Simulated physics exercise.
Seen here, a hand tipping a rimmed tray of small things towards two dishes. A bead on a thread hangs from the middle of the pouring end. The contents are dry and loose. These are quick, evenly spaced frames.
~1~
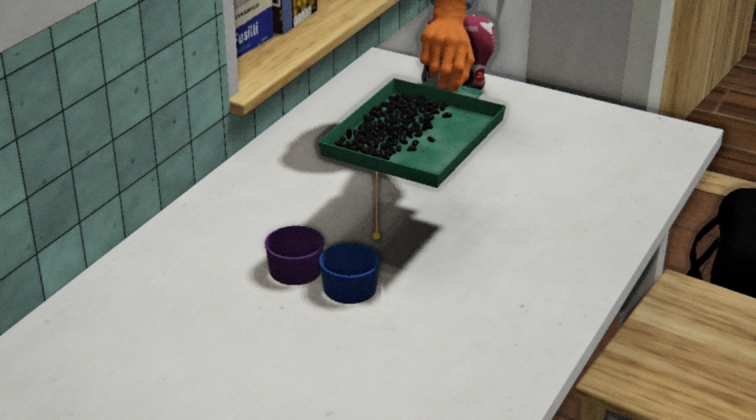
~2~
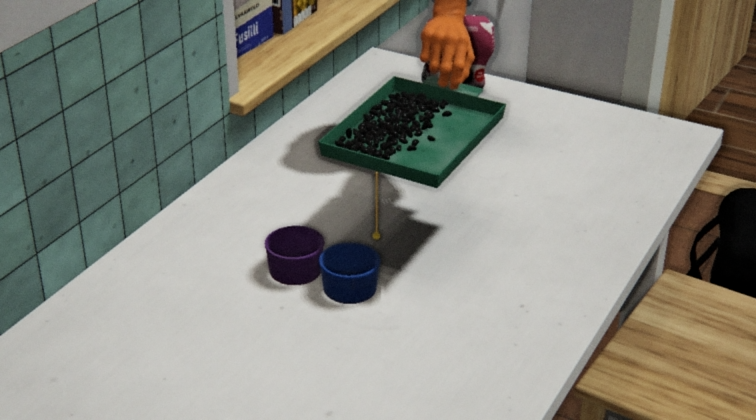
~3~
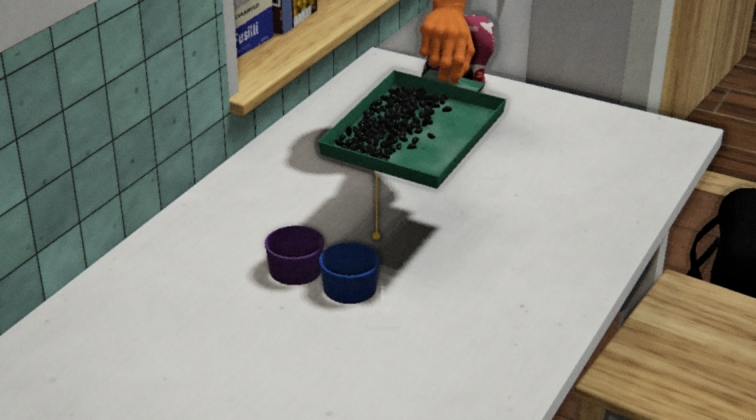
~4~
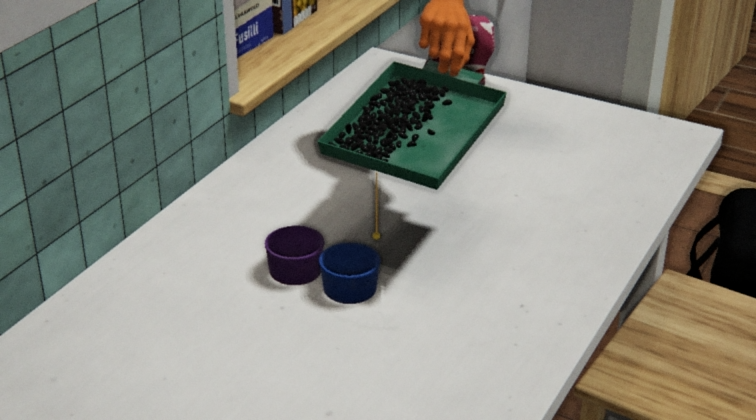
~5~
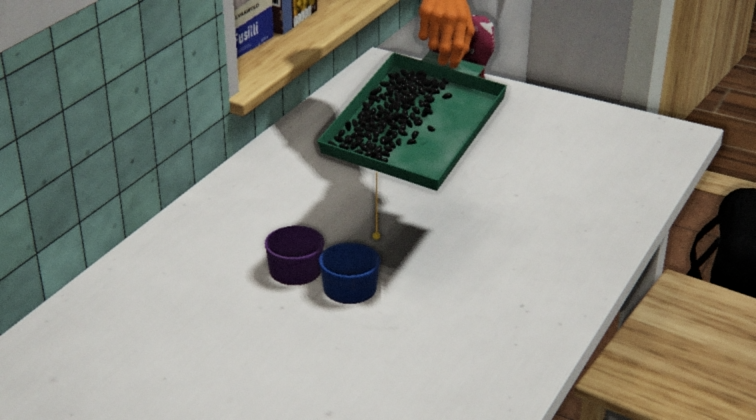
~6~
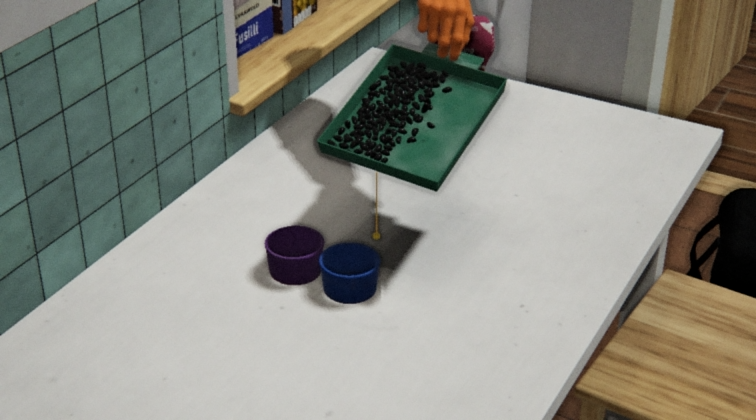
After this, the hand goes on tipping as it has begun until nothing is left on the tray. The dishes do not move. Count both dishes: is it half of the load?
They take only the smaller part between them.
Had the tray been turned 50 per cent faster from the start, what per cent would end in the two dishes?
It comes to 20 per cent or so.
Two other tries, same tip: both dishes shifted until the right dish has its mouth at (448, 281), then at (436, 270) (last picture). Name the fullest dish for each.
First the left one, then the right one.
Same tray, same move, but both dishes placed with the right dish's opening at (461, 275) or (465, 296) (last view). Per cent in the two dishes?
In turn 30 and 50 in a hundred.
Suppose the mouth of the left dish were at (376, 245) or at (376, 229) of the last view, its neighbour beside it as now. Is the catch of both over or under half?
The first try: Under half. The second: Under half.
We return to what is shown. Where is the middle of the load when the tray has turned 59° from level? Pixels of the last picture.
Near (391, 144).
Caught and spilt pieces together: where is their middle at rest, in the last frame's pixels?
At about (405, 310).
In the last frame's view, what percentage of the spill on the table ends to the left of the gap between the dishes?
Roughly 10 in a hundred.
Soon, tray tipped steeply; nearly all on the tray; a stray few in the air.
A while on, tray tipped right over; most on the tray; a stray few in the right dish; a small part outside both; a small part in the air.
Towards the end, tray tipped past a quarter turn; about a quarter in the right dish; most outside both.
Finally, tray tipped past a quarter turn; about a quarter in the right dish; none in the left dish; most outside both.
